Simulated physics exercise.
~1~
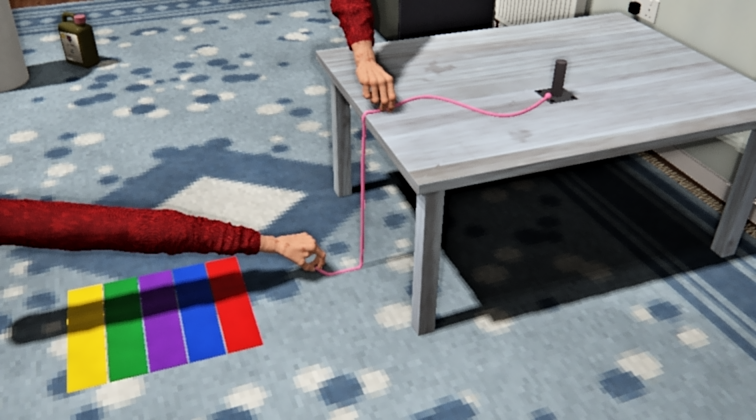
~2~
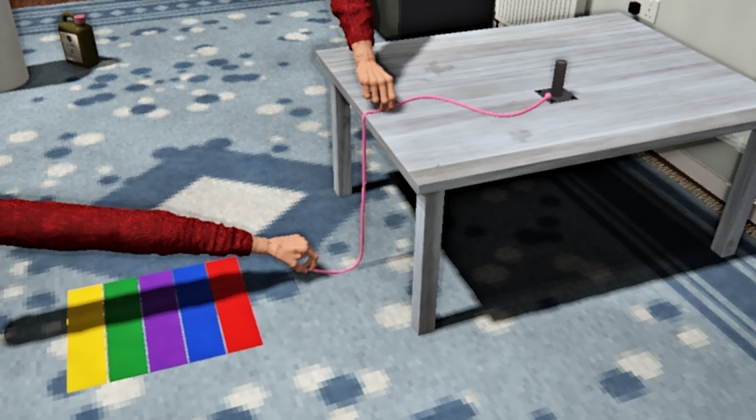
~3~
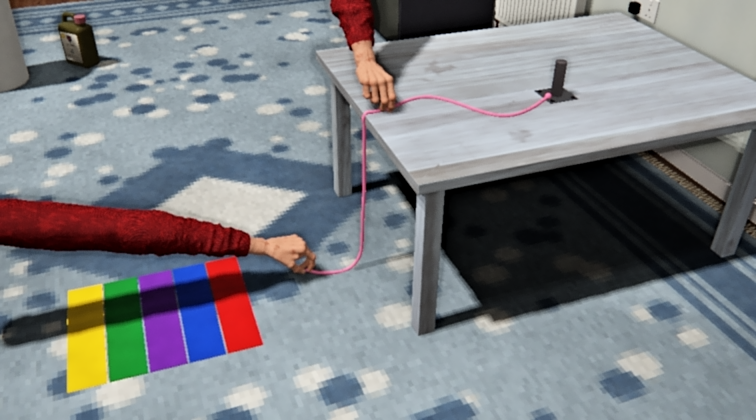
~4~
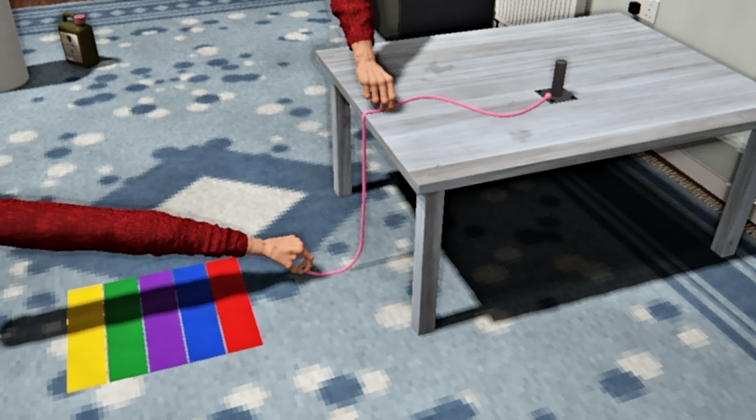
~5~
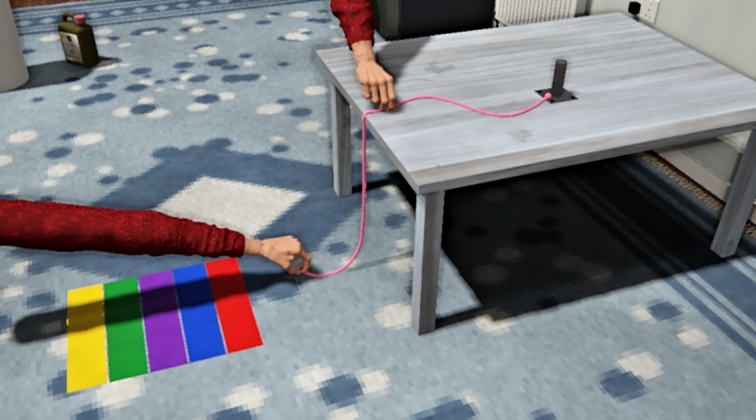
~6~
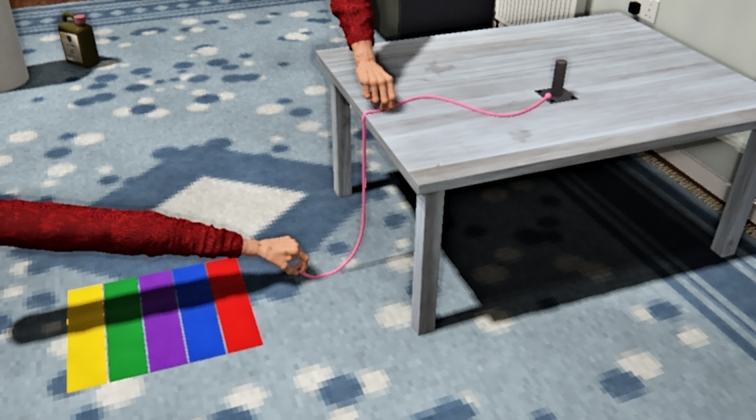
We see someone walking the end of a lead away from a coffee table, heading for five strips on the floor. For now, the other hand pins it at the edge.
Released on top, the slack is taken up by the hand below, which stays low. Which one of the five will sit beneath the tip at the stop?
The purple strip will.
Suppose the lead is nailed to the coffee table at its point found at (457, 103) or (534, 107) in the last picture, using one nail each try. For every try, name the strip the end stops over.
Result, first place: Blue; second place: Purple.
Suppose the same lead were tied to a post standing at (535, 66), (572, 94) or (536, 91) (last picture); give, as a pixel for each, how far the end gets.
About (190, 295), (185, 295) and (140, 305).
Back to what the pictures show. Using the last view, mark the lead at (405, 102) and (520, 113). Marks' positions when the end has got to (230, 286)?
They move to (375, 115) and (498, 100) respectively.
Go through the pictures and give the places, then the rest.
End (316, 268); red (241, 331); blue (204, 340); purple (166, 349); green (127, 358); yellow (87, 368), in the first frame.
End (309, 269); lead through (532, 108) (469, 108) (405, 102) (364, 139) (363, 202) (361, 257), in the second frame.
End (306, 270), in the third frame.
End (304, 270); lead through (532, 108) (469, 108) (405, 102) (364, 139) (364, 202) (357, 257), in the fourth frame.
End (302, 271), in the fifth frame.
End (299, 271); lead through (532, 108) (469, 108) (405, 102) (364, 139) (364, 201) (351, 258), in the sixth frame.
Soon after, end near (230, 286); over red.
After that, end near (184, 296); over blue.
At the stop, end near (158, 302); over purple. The purple one.
